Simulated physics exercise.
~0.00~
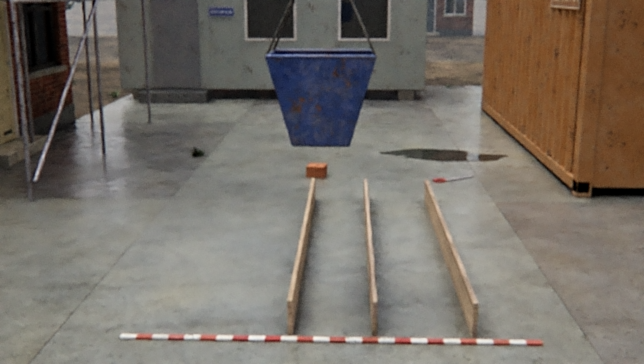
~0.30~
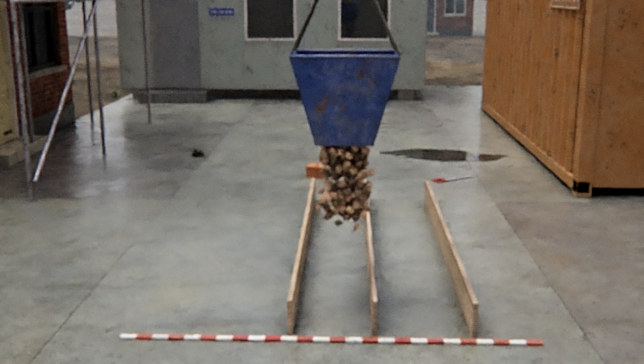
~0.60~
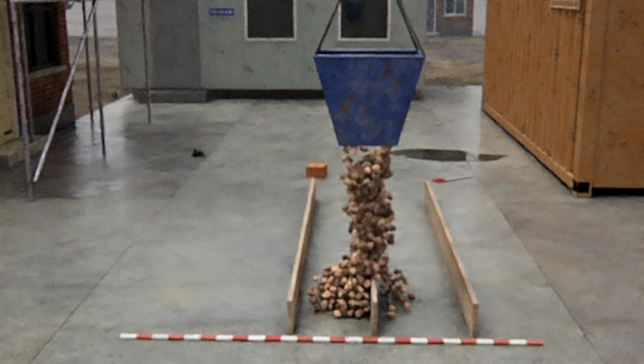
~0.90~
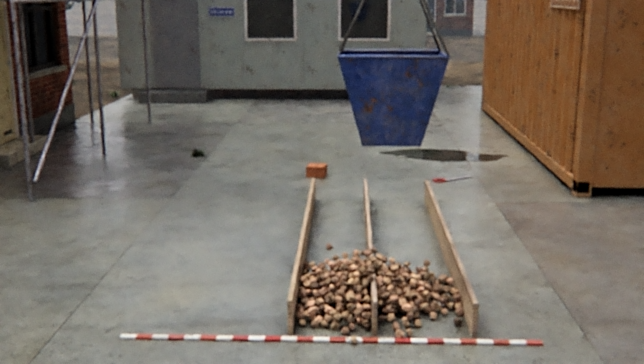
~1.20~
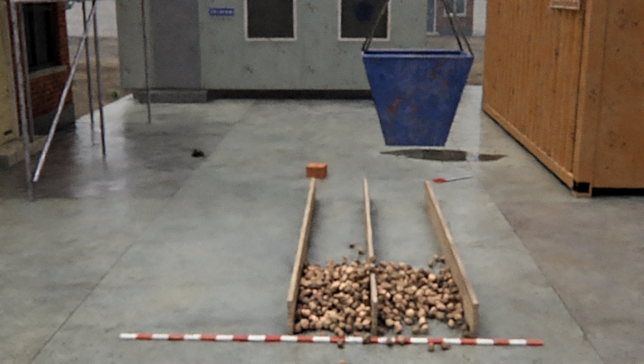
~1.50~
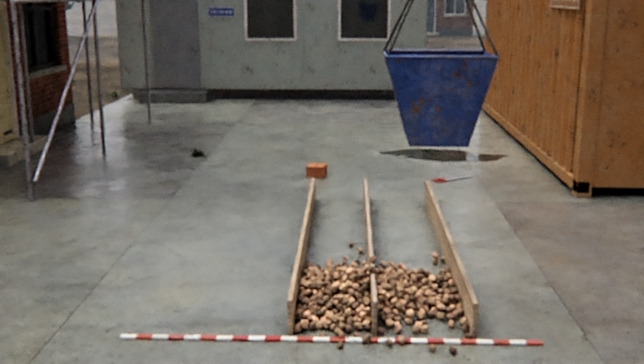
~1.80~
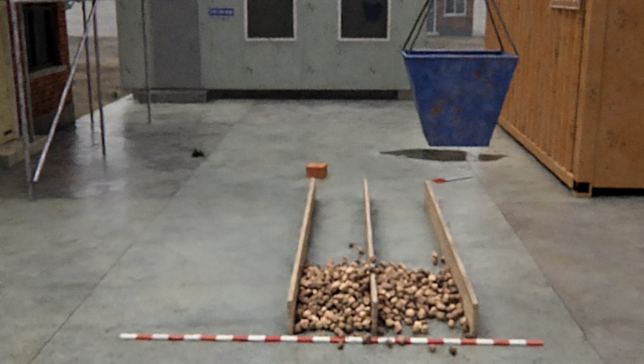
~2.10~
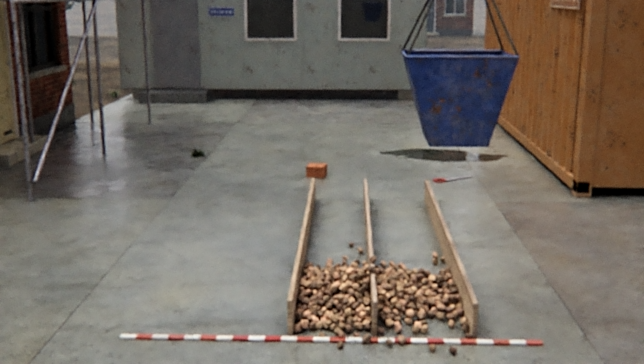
In this clip, a blue skip moves right above a wet concrete floor and drops brown stones between wooden planks near a striped staff. The stones pile up and spread across both bays, slightly more in the left, while the empty skip continues right and stops.
